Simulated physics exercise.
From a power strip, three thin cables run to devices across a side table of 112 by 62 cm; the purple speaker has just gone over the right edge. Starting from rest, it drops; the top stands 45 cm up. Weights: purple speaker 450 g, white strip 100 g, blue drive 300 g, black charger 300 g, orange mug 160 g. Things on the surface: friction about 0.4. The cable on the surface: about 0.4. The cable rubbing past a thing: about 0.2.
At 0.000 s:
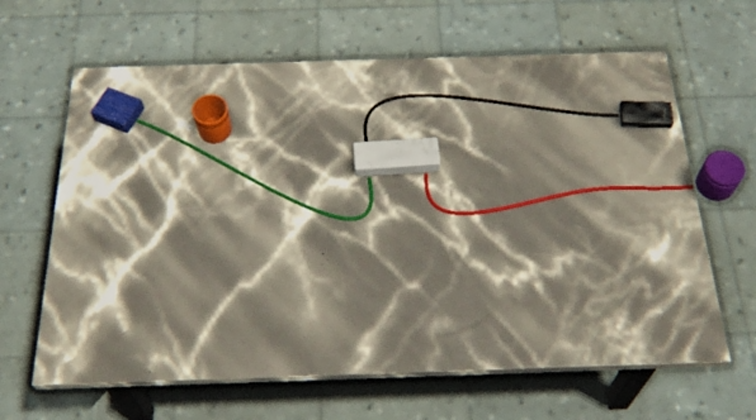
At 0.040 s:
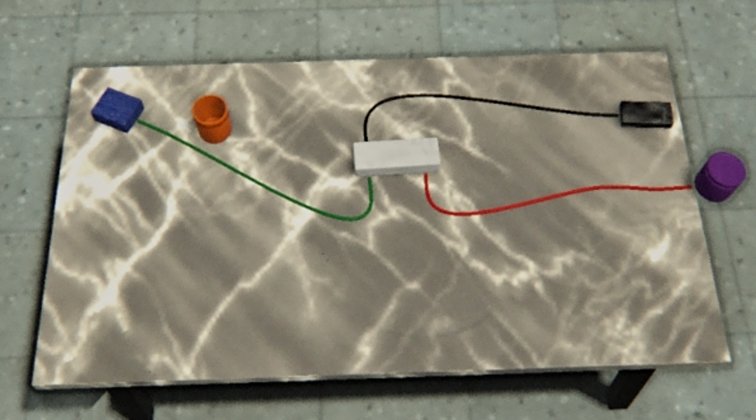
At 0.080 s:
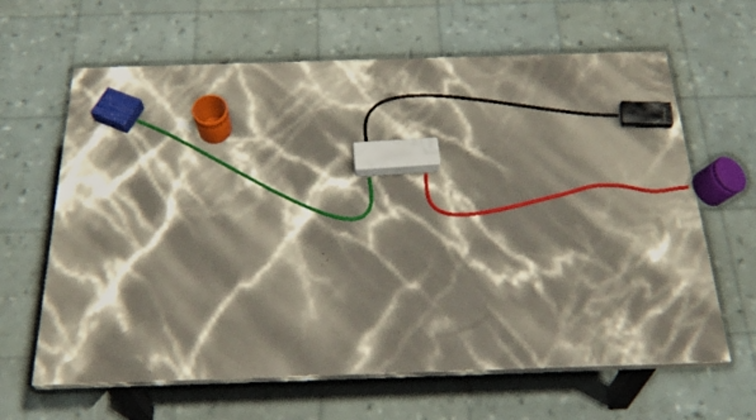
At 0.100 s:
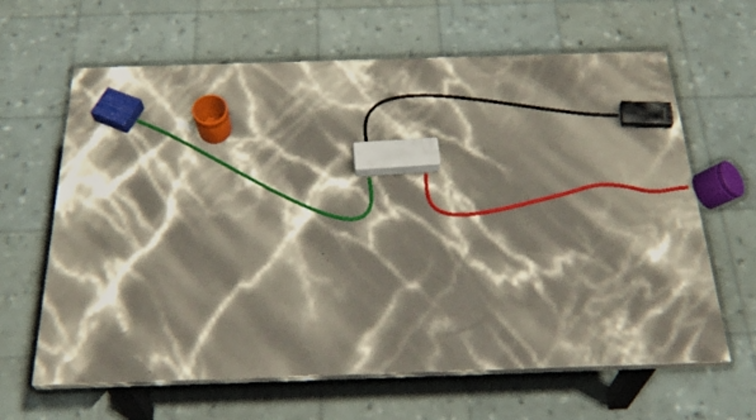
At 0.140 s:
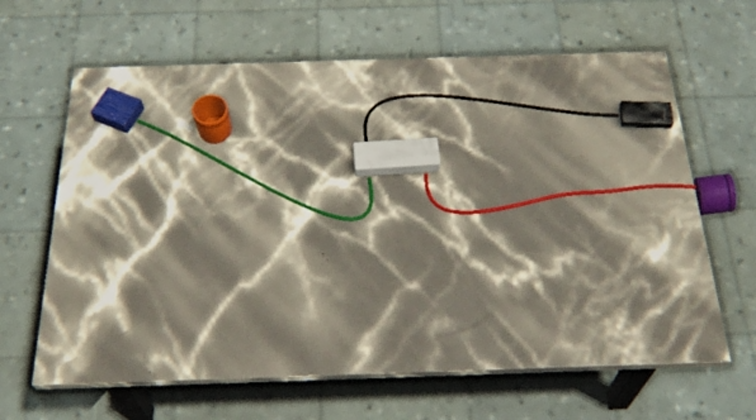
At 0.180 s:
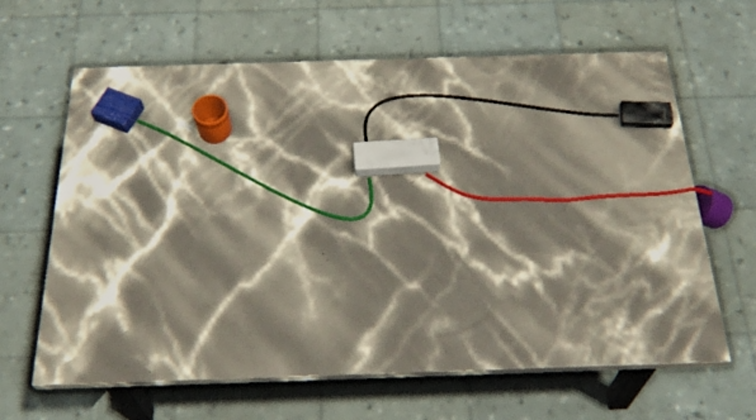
In the video, three cables run from a white strip on a marbled table with a blue box, black box and orange cup; a purple cylinder tilts and drops lower at the right edge, drawing the red cable straighter.
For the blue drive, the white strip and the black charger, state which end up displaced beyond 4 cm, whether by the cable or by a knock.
Blue drive - displaced; white strip - displaced; black charger - not displaced.
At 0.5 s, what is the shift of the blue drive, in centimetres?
About 12 cm.
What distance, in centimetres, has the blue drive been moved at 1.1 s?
20 cm.
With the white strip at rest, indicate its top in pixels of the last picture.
It ends up near pixel (569, 128).
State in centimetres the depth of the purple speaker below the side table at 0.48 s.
30 cm or so.
By 0.5 s, the strip's end of the red cable at (549, 138); white strip 22 cm off its start, blue drive 13 cm off its start, purple speaker over the edge.
By 0.8 s, the strip's end of the red cable at (593, 155); white strip 31 cm off its start, blue drive 20 cm off its start, purple speaker over the edge.
By 1.1 s, the strip's end of the red cable at (593, 155); white strip 31 cm off its start at (569, 128), blue drive 20 cm off its start at (218, 137), purple speaker over the edge.
By 1.4 s, the strip's end of the red cable at (593, 155); white strip 31 cm off its start, blue drive 20 cm off its start, purple speaker over the edge.
By 2.6 s, the strip's end of the red cable at (593, 155); white strip 31 cm off its start at (569, 128), blue drive 20 cm off its start at (218, 137), black charger 0 cm off its start at (647, 112), purple speaker over the edge.
